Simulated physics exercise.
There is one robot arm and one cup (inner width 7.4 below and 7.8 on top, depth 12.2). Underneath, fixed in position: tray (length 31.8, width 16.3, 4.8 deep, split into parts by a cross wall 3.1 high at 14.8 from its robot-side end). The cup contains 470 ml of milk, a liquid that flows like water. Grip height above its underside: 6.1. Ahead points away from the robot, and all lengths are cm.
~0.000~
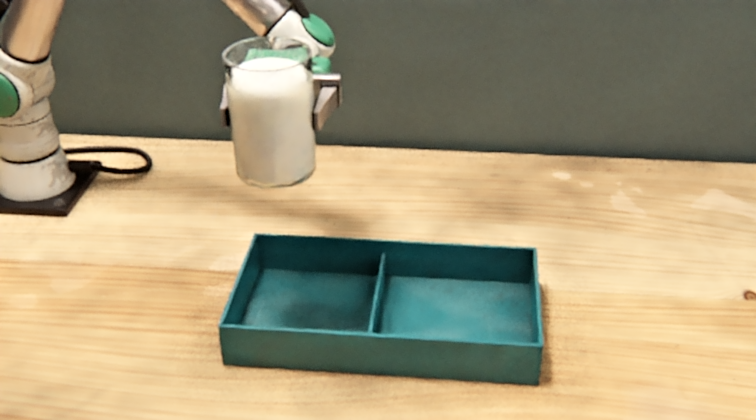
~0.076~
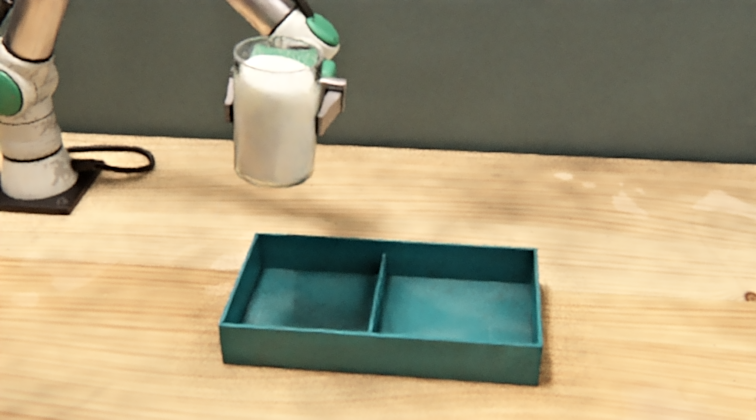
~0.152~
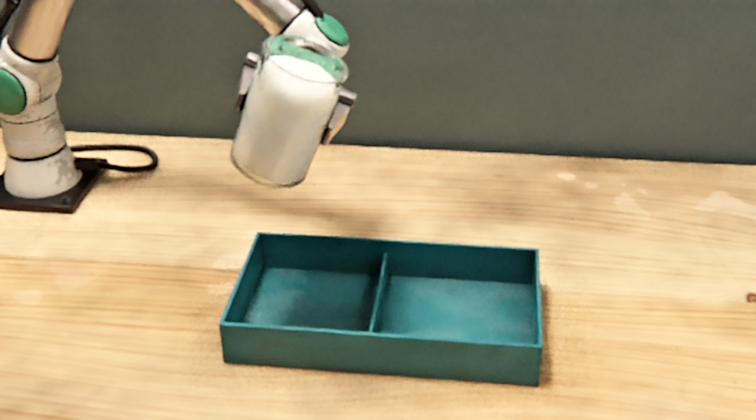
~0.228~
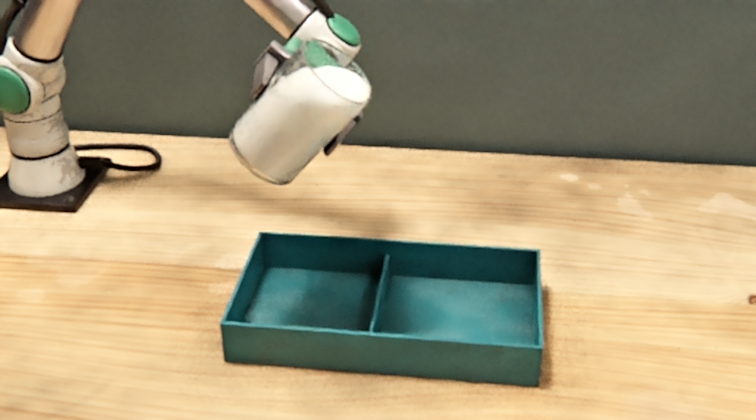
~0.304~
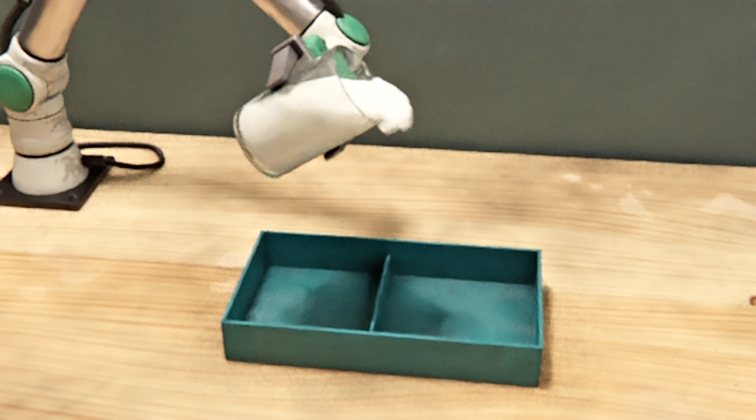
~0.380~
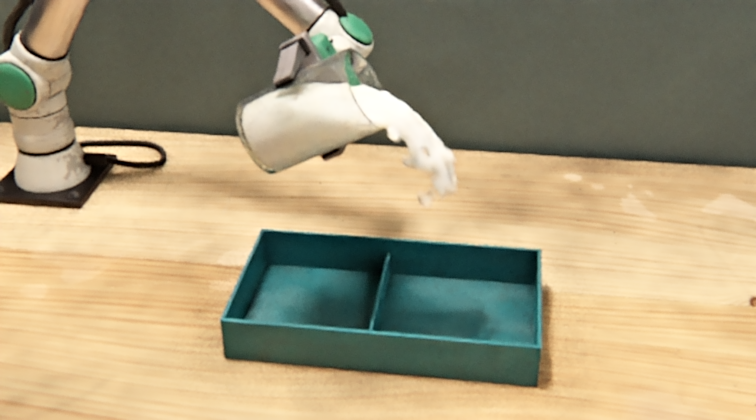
On a light wooden table, a robot arm holds a clear cup of milk above and behind a teal tray with two compartments, then tilts it steadily to the right until white liquid pours over the rim into the air.
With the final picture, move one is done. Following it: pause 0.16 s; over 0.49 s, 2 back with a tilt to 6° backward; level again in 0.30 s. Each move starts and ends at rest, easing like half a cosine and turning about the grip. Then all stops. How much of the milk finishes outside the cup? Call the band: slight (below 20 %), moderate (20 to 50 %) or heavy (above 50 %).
Moderate.
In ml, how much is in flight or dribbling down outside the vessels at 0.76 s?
25 ml.
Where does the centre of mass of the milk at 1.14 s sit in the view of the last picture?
Around (333, 179).
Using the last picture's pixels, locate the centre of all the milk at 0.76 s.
The centre is around (347, 173) in the last picture.
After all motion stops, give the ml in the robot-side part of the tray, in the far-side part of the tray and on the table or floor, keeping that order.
The amounts come to around 5, 110 and 15 ml respectively.
After 0.76 s, tilted 33° forward, liquid up to 28 above the table; 345 ml in the cup, 95 ml in the far-side part, 25 ml in the air or running down outside.
After 1.14 s, tilted 4° backward, liquid up to 27 above the table; 345 ml in the cup, 110 ml in the far-side part, 15 ml on the table or floor, 5 ml in the robot-side part.
After 1.53 s, level, liquid up to 27 above the table; 345 ml in the cup, 110 ml in the far-side part, 15 ml on the table or floor, 5 ml in the robot-side part.
After 2.33 s, level, liquid up to 27 above the table; 345 ml in the cup, 110 ml in the far-side part, 15 ml on the table or floor, 5 ml in the robot-side part.
At rest, 345 ml in the cup, 110 ml in the far-side part, 15 ml on the table or floor, 5 ml in the robot-side part. That is 26 % outside the cup.
